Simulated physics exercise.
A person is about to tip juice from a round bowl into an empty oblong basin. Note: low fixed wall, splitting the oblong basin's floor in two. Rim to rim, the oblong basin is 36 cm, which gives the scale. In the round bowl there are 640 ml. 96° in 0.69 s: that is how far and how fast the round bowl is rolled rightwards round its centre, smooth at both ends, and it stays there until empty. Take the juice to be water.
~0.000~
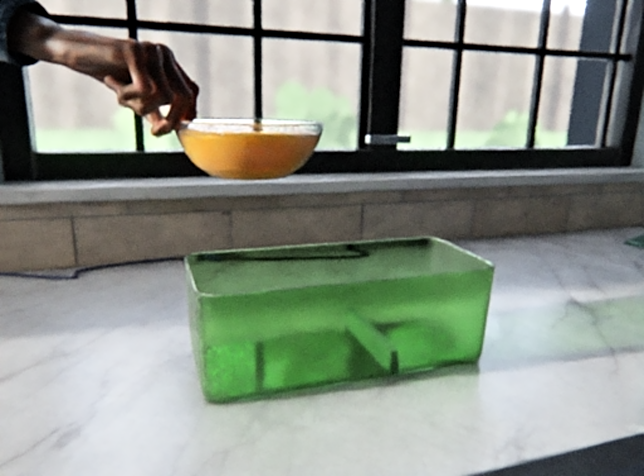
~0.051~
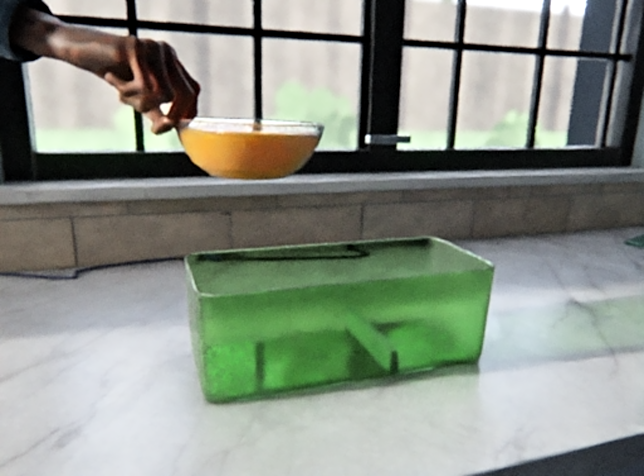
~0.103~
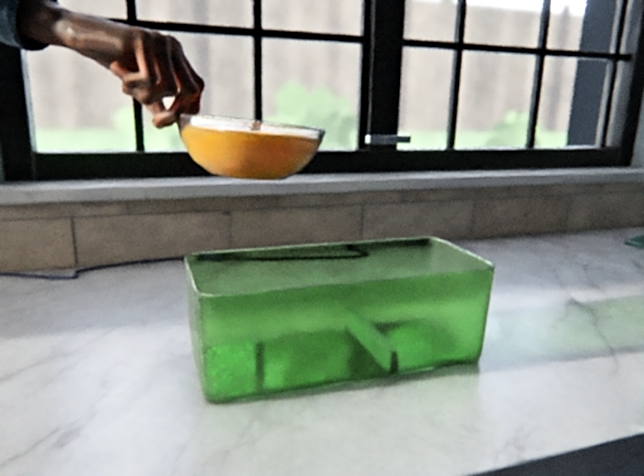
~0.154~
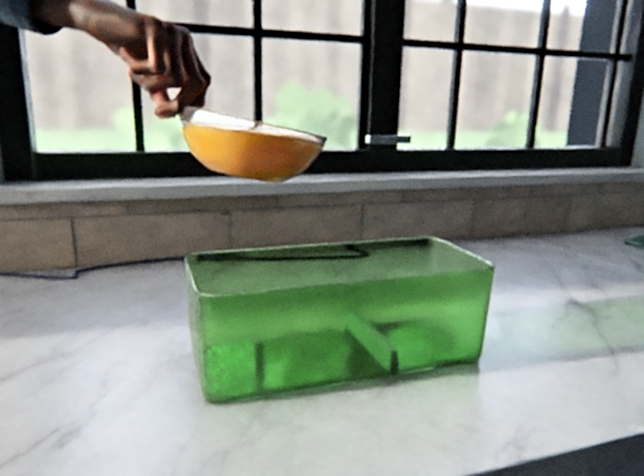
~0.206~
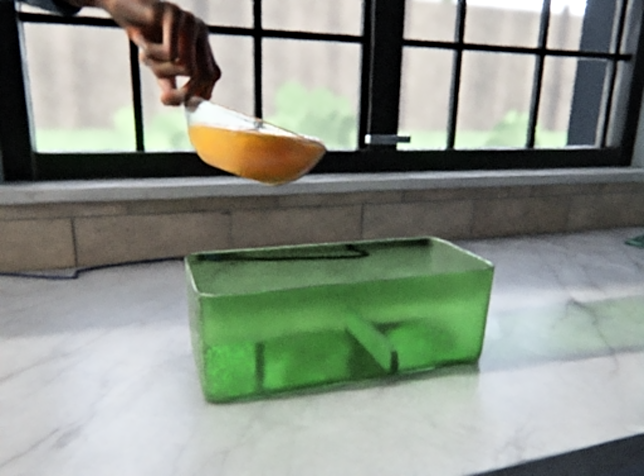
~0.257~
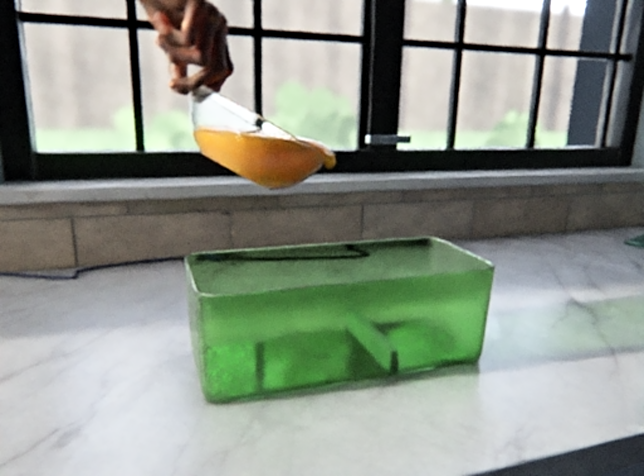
A hand tilts a round glass bowl of orange juice rightwards above a green oblong basin.
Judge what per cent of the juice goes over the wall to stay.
34 percent, roughly.
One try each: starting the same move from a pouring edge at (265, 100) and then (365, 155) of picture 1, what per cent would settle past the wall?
20 then 65 %.
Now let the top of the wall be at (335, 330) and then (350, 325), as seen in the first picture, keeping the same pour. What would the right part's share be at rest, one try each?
The first gives near 75 per cent and the second near 60 per cent.
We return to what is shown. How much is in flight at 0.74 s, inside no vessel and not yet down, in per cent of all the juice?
Around 3 percent of it is airborne.
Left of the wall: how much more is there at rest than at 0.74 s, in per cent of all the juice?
Near 2 percent, more or less.
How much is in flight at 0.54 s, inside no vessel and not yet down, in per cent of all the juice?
I'd say close to 36 per cent.
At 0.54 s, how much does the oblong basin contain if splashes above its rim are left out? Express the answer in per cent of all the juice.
56 %, roughly.
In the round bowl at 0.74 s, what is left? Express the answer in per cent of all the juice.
About 0 percent.
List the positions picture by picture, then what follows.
Tilt 0°; pouring edge (319, 124); surface from (178, 130) to (314, 131); the oblong basin's rim runs from (190, 275) to (464, 252); the wall's top is at (369, 327), in the first picture.
Tilt 1°; pouring edge (319, 125); surface from (178, 128) to (314, 132), in the second picture.
Tilt 5°; pouring edge (320, 130); surface from (180, 126) to (314, 134), in the third picture.
Tilt 11°; pouring edge (321, 138); surface from (184, 124) to (317, 136), in the fourth picture.
Tilt 20°; pouring edge (322, 149); surface from (189, 124) to (317, 143); 2 per cent is over the edge, in the fifth picture.
Tilt 29°; pouring edge (320, 161); surface from (194, 128) to (305, 146); 10 per cent is over the edge, in the sixth picture.
By 0.54 s the tilt is 85° and 9 per cent is still to pour, 33 is left of the wall and 23 right of it.
By 0.74 s the tilt is 96° and 0 per cent is still to pour, 62 is left of the wall and 34 right of it.
By 0.96 s the tilt is 96° and 0 per cent is still to pour, 64 is left of the wall and 33 right of it.
By 1.19 s the tilt is 96° and 0 per cent is still to pour, 64 is left of the wall and 34 right of it.
At rest 64 per cent lies left of the wall, 34 right of it and 2 outside.
